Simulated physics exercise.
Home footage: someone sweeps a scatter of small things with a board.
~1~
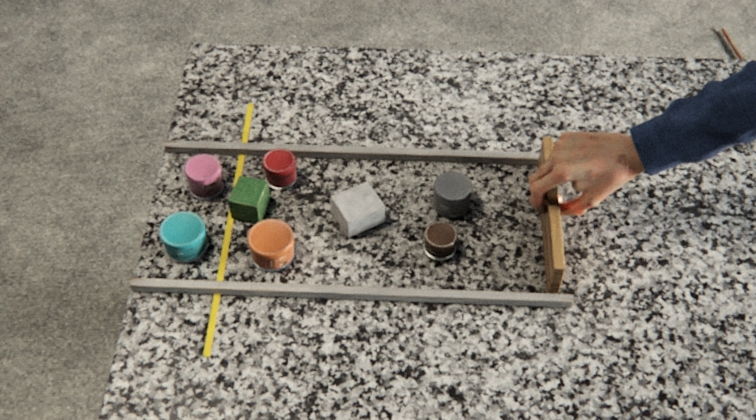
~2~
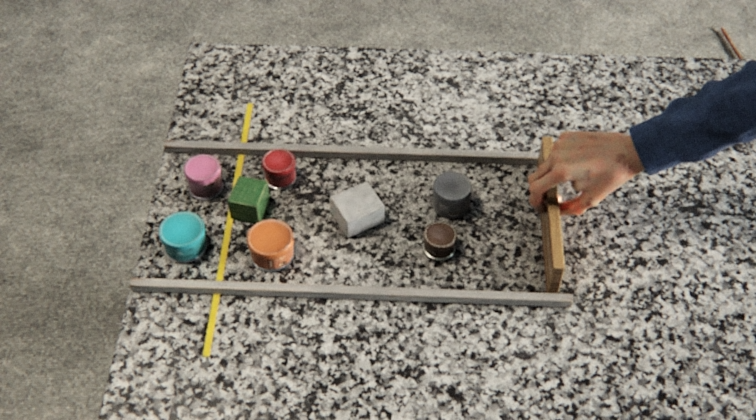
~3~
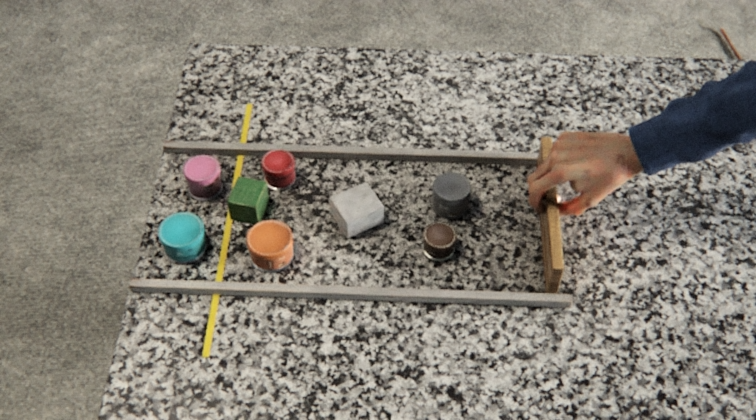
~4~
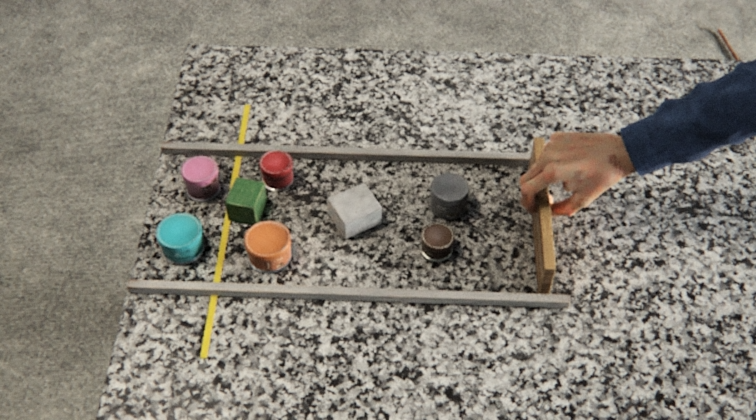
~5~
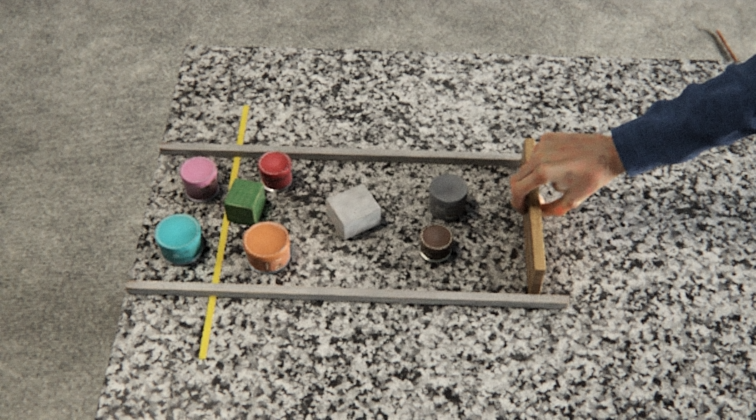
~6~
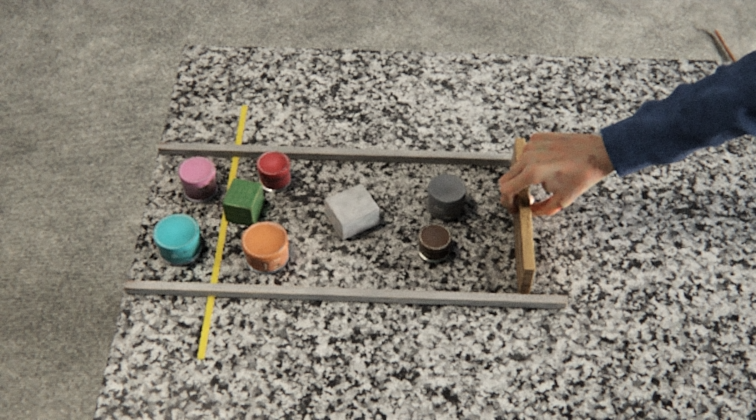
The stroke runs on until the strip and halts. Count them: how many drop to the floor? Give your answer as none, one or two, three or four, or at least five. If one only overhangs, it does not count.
The count is none.
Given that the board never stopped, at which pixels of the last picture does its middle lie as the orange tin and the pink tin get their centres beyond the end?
Approx. (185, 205) for the first, approx. (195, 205) for the second.
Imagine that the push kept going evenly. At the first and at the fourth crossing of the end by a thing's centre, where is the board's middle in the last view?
The first one at (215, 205), the next at (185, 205).
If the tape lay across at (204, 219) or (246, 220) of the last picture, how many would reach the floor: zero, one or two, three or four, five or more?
In order: One to two; zero.
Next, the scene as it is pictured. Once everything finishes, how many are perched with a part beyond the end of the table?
In total, 1 of them.
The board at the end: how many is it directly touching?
It touches 3.
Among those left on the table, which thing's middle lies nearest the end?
Closest in the end is the turquoise pot.
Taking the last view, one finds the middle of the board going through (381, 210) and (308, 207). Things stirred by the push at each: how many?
Tally at point one: 3; at point two: 6.
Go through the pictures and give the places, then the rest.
In the first frame, turquoise pot (184, 237); pink tin (205, 177); green block (250, 200); board (550, 214); tape (231, 217).
In the second frame, pink tin (204, 177); red pot (280, 169).
In the third frame, green block (249, 201); orange tin (271, 246).
In the fourth frame, turquoise pot (181, 239); brown tin (437, 242).
In the fifth frame, pink tin (200, 180); grey tub (448, 197).
In the sixth frame, turquoise pot (178, 240); pink tin (199, 180); green block (244, 202); board (522, 214); tape (225, 219).
A little later, none off yet; turquoise pot at rest near (178, 240); pink tin at rest near (199, 180); green block at rest near (244, 202).
Next, none off yet; turquoise pot at rest near (178, 240); pink tin at rest near (197, 178); green block shifted about its own width near (223, 194).
When it is over, the number that fall off is zero.
